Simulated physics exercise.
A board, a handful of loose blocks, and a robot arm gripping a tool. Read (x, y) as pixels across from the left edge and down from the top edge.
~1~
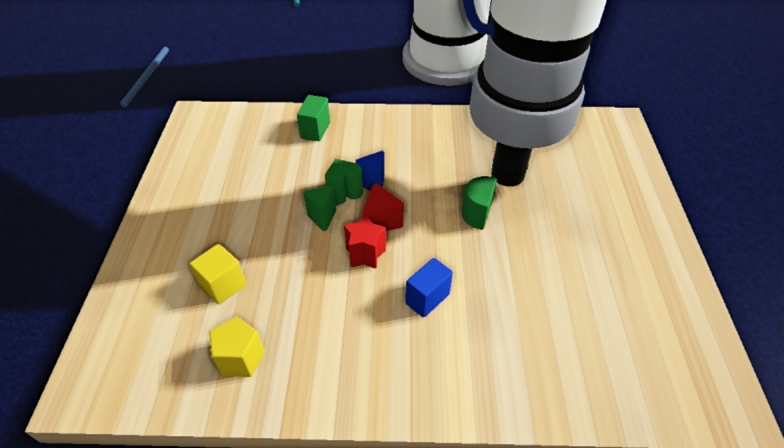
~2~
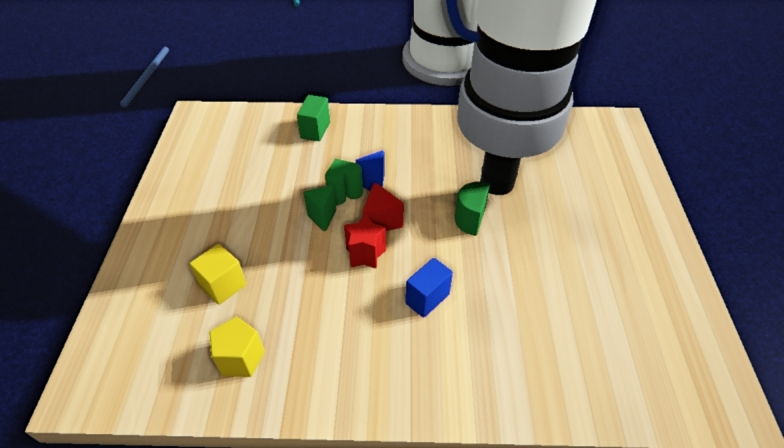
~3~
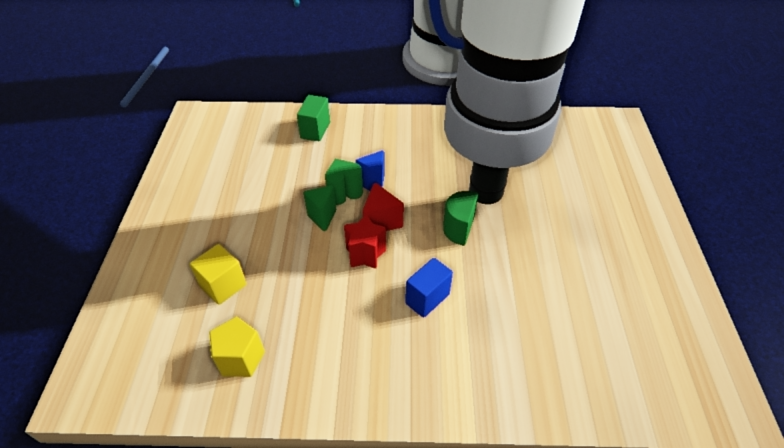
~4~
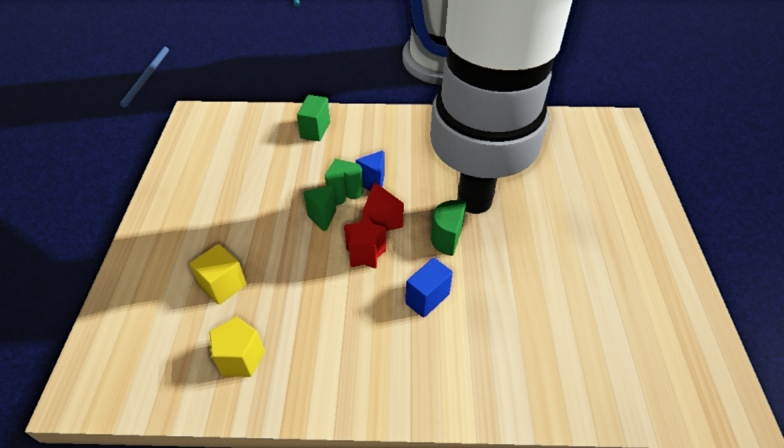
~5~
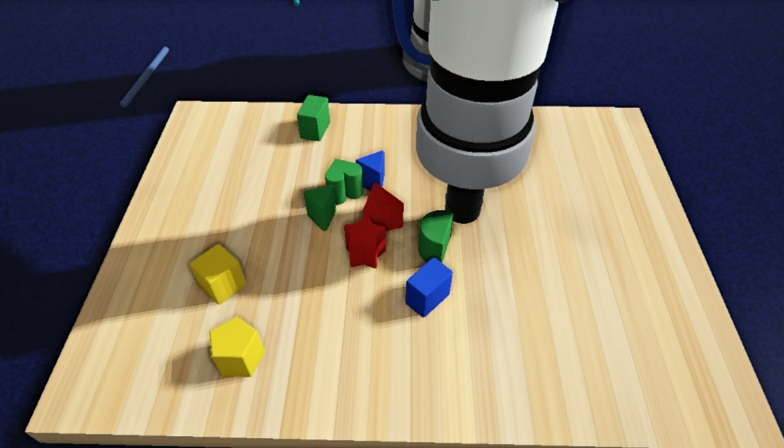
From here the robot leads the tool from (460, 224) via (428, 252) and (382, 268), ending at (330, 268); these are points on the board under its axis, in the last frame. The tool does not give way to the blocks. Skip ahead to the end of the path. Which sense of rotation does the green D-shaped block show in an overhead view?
Top view: Counterclockwise.
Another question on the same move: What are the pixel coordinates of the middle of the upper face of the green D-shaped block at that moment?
Its top centre is at about (357, 282).
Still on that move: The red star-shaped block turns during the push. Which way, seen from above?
Clockwise from above.
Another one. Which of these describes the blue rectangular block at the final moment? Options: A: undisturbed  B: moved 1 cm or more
That would be A.
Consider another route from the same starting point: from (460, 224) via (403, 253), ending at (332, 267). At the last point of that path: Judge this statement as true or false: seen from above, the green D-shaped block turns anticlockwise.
This is true.
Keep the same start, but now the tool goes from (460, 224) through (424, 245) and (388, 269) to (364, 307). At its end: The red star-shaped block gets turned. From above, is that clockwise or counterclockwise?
Clockwise from above.
On the path given first. One third of the way, tool (429, 240); green D-shaped block (399, 255).
Two thirds of the way, tool (380, 256); red star-shaped block (353, 229), turned 15° clockwise; green D-shaped block (365, 280), turned 40° anticlockwise.
At the end, tool (328, 256); red star-shaped block (327, 219), turned 65° clockwise; blue rectangular block still; green D-shaped block (357, 282), turned 75° anticlockwise.
